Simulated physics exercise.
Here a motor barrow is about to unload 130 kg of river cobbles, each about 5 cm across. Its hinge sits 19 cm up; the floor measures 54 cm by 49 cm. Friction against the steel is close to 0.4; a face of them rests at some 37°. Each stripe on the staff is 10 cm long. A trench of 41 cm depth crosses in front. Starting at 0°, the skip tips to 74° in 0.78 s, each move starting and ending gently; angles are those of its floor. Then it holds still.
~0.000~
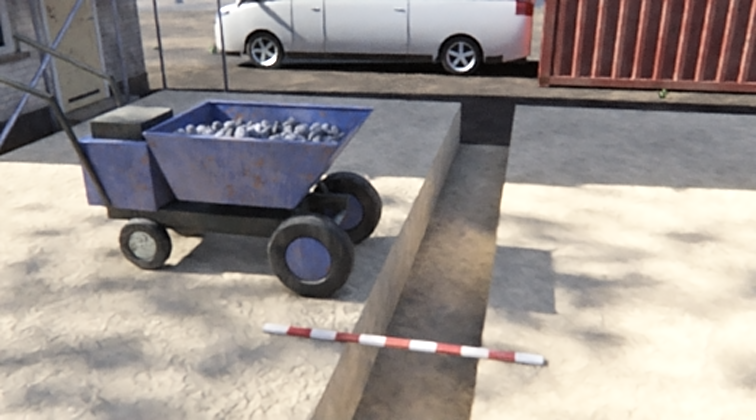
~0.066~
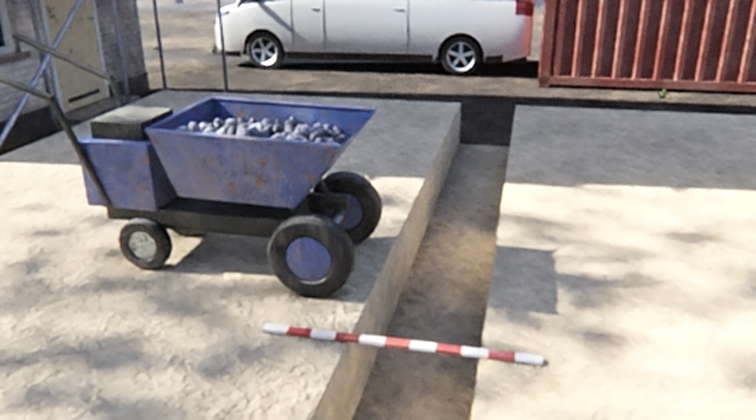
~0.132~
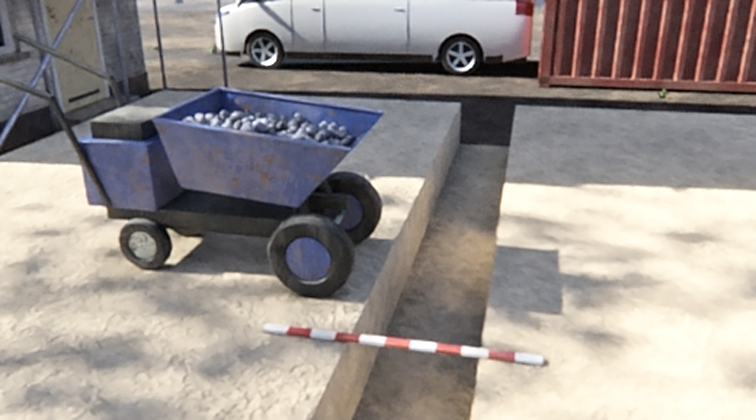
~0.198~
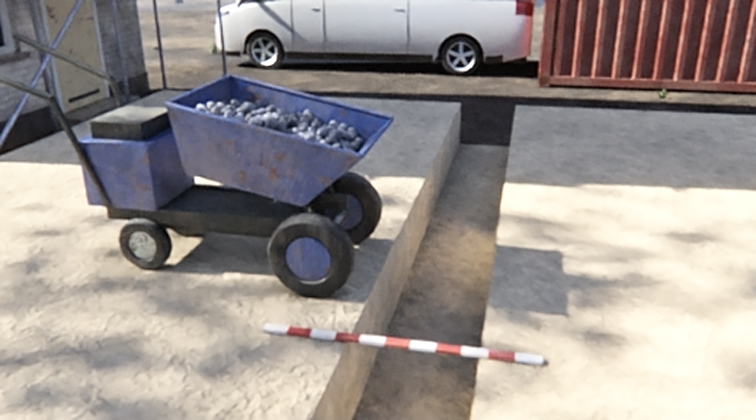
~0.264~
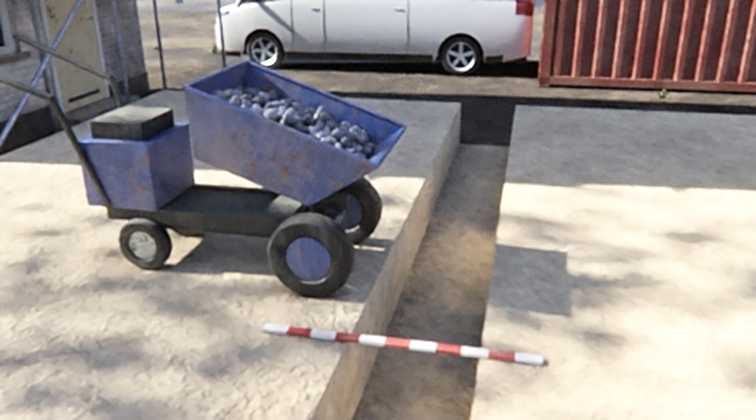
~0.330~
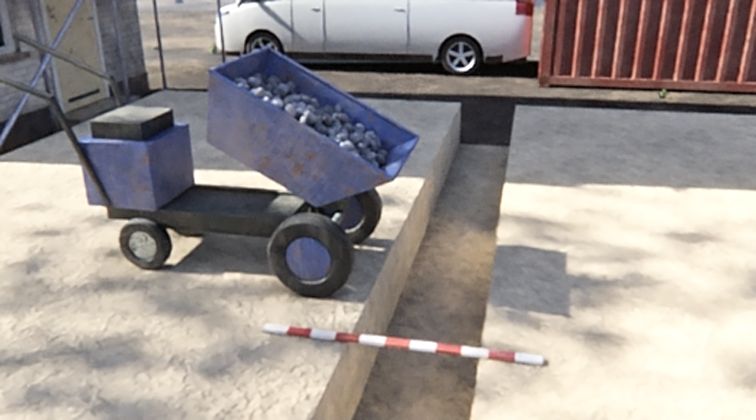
A blue motor barrow stood beside a trench, its skip loaded with grey stones, and the skip slowly tilted up at the left end, leaning steeper toward the right while the wheels stayed still.
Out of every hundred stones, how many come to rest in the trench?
Close to 54 in a hundred.
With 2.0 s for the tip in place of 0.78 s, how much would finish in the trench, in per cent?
Then about 75 per cent.
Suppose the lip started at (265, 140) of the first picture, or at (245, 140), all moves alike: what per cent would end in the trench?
First some 100, then 100 per cent.
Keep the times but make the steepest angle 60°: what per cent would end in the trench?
In that case some 40 per cent.
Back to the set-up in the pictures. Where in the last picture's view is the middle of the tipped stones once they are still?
Near (482, 332).
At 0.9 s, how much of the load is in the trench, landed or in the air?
About 20 per cent by then.
After 0.6 s the floor is at 62°; 100 % in the skip; the foremost stones are at (425, 205).
After 0.9 s the floor is at 74°; 66 % in the skip, 19 % in the trench, 15 % past the trench; the foremost stones are at (527, 298).
After 1.2 s the floor is at 74°; 19 % in the skip, 36 % in the trench, 45 % past the trench; the foremost stones are at (702, 302).
After 3.2 s the floor is at 74°; 0 % in the skip, 54 % in the trench, 46 % past the trench; the foremost stones are past the picture's edge.
